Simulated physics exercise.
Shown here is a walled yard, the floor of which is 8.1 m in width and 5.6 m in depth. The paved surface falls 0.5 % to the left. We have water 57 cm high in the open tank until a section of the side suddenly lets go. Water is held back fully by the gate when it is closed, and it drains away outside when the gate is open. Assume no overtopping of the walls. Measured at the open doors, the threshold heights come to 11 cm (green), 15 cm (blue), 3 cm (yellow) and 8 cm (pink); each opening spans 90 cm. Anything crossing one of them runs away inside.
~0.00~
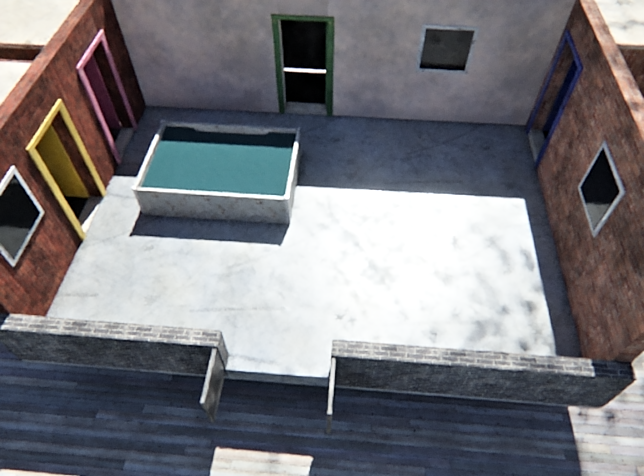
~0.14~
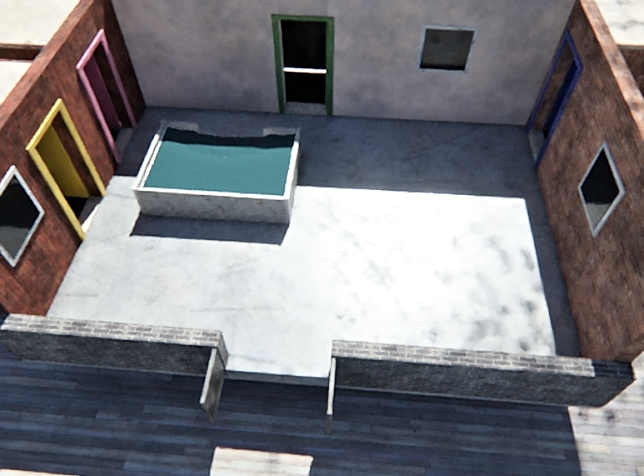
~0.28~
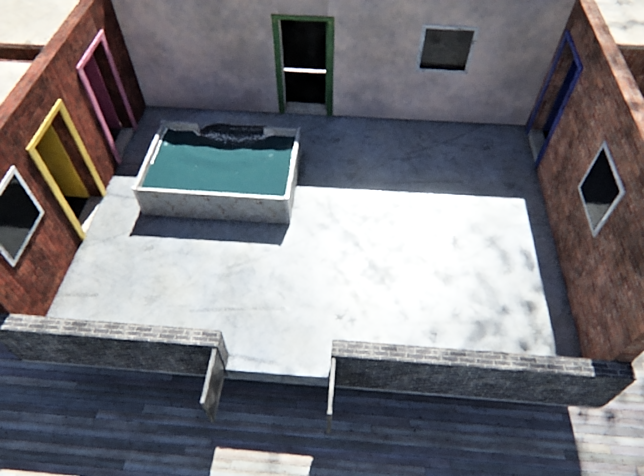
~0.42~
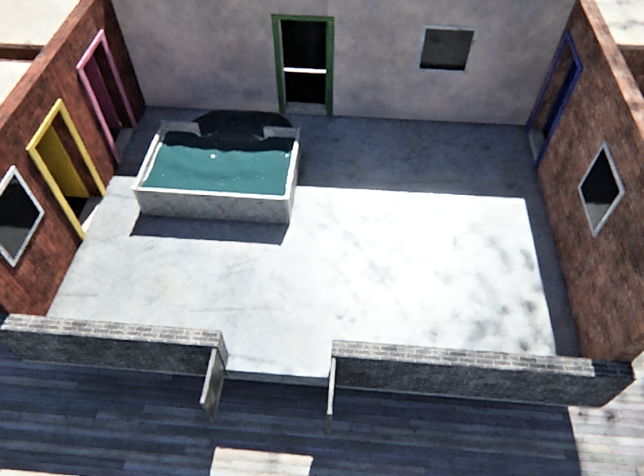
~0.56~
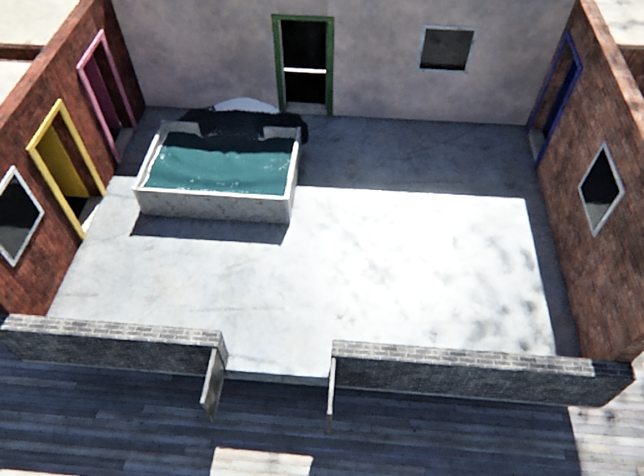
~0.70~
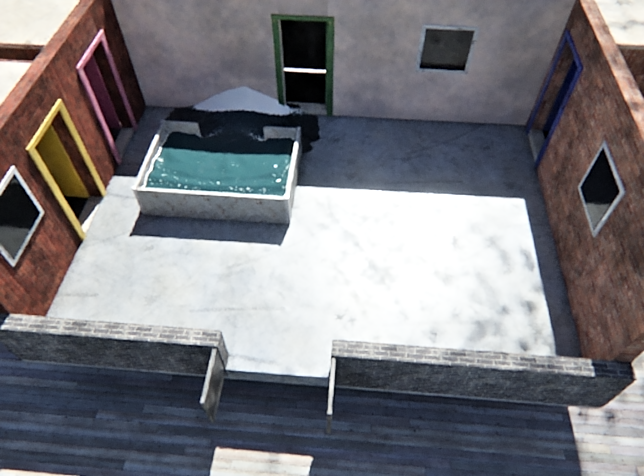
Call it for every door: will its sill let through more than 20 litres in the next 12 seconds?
Green door - it will, blue door - it will not, yellow door - it will, pink door - it will.
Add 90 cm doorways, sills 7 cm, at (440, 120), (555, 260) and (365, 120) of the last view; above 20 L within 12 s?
So, in the order given, it's shy of the mark, then shy of the mark, then shy of the mark.
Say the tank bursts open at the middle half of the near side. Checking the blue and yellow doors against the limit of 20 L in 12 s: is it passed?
For blue, too little; for yellow, too much.
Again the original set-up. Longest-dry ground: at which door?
It's the blue door.
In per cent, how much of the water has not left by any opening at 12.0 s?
90 %.
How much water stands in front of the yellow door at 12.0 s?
Some 5.0 centimetres of depth.
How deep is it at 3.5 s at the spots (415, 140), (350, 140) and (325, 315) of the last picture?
Approximately 4, 6 and 0 centimetres, going through them in turn.
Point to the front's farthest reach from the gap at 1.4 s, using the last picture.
I'd mark it close to (379, 118).
After 1.4 s water covers 10 % of the floor and is deepest (45 cm) near (244, 116); green door 18 cm at the sill, 5 L in, blue door not reached, yellow door not reached, pink door not reached.
After 2.2 s water covers 25 % of the floor and is deepest (39 cm) near (155, 106); green door 17 cm at the sill, 25 L in, blue door not reached, yellow door not reached, pink door 15 cm at the sill, 5 L in.
After 3.5 s water covers 50 % of the floor and is deepest (26 cm) near (155, 106); green door 14 cm at the sill, 43 L in, blue door 14 cm at the sill, 0 L in, yellow door 5 cm at the sill, 0 L in, pink door 15 cm at the sill, 39 L in.
After 7.0 s water covers 80 % of the floor and is deepest (16 cm) near (37, 339); green door 8 cm at the sill, 50 L in, blue door 8 cm at the sill, 0 L in, yellow door 7 cm at the sill, 23 L in, pink door 10 cm at the sill, 85 L in.
After 12.0 s water covers 100 % of the floor and is deepest (8 cm) near (37, 339); green door 4 cm at the sill, 51 L in, blue door 3 cm at the sill, 0 L in, yellow door 5 cm at the sill, 47 L in, pink door 6 cm at the sill, 90 L in.
